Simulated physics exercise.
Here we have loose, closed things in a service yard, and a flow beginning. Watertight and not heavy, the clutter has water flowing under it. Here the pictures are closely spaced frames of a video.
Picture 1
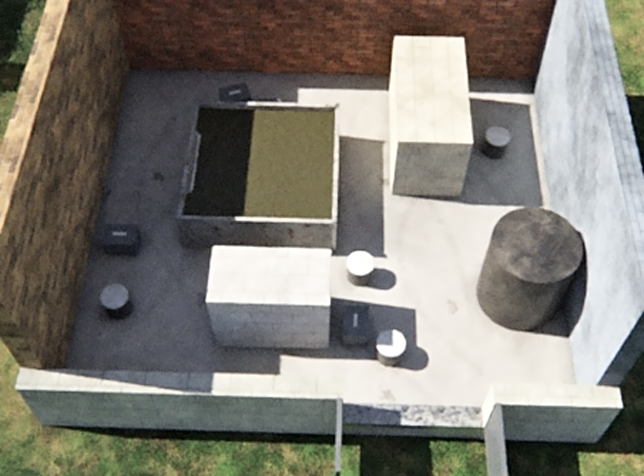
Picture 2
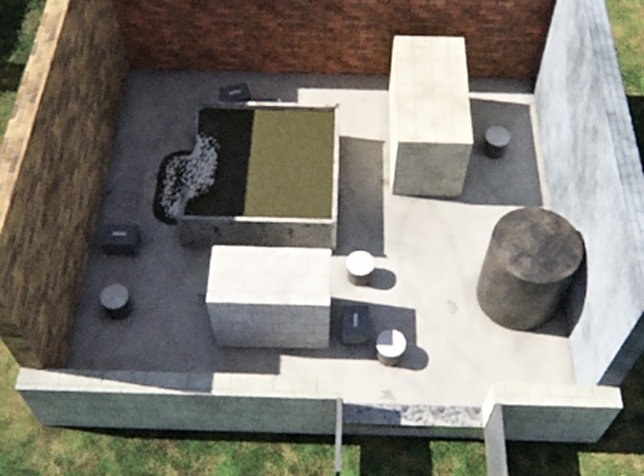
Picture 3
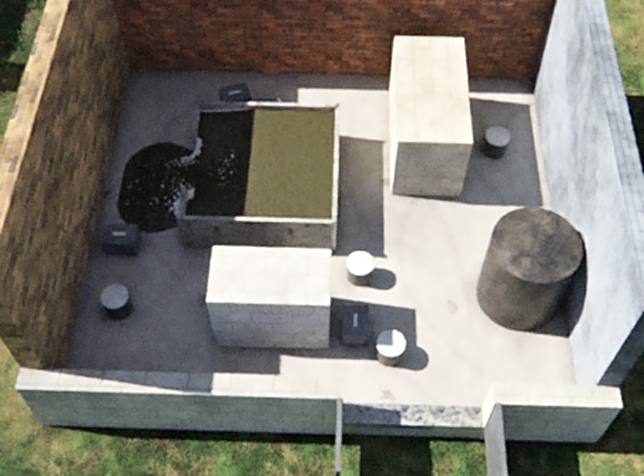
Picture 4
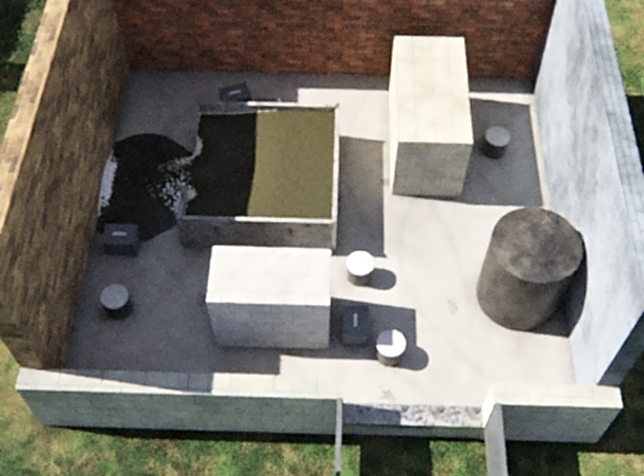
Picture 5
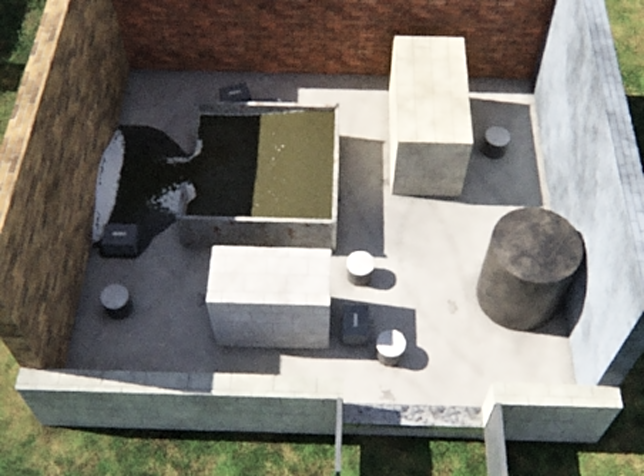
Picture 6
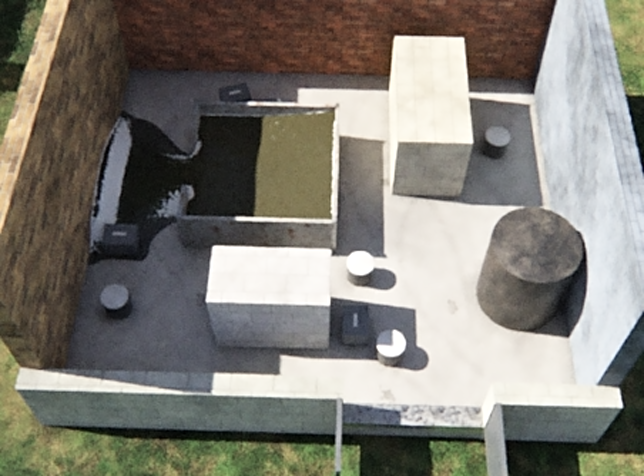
Dark water poured out of the left side of a walled tank in a brick-walled yard, spread across the ground to the left wall and reached a dark tote, while the scattered containers stayed put.
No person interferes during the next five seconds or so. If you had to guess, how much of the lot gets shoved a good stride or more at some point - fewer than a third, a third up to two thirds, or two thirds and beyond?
Portion: One third through two thirds.
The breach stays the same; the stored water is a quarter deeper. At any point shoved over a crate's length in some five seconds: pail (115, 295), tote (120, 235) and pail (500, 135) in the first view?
Going through them in turn, I'd say got there, then got there, then never got there.
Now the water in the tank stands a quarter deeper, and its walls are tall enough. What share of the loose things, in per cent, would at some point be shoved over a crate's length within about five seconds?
My estimate is around 60 percent.
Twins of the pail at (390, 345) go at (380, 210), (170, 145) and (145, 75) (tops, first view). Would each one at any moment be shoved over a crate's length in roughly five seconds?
So, in order, the copies go nowhere much, a long way, a long way.
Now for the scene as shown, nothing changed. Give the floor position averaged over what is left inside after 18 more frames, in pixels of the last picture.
Centre of the remaining clutter: Around (328, 244).
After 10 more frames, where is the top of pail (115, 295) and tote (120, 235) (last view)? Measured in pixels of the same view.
Roughly (140, 354) and (188, 281).
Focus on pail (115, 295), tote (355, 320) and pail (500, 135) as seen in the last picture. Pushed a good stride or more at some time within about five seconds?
Here's how it goes one after another: Traveled a good way, remained close and remained close.
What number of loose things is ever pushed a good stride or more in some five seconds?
The figure is 4.
A moment on, 0 of 8 are well off their spots; 0 afloat.
Next, 2 of 8 are well off their spots; 0 afloat.
Later, 2 of 8 are well off their spots; 2 afloat.
In the end, 4 of 8 are well off their spots, and 4 have been at some point; 2 afloat.
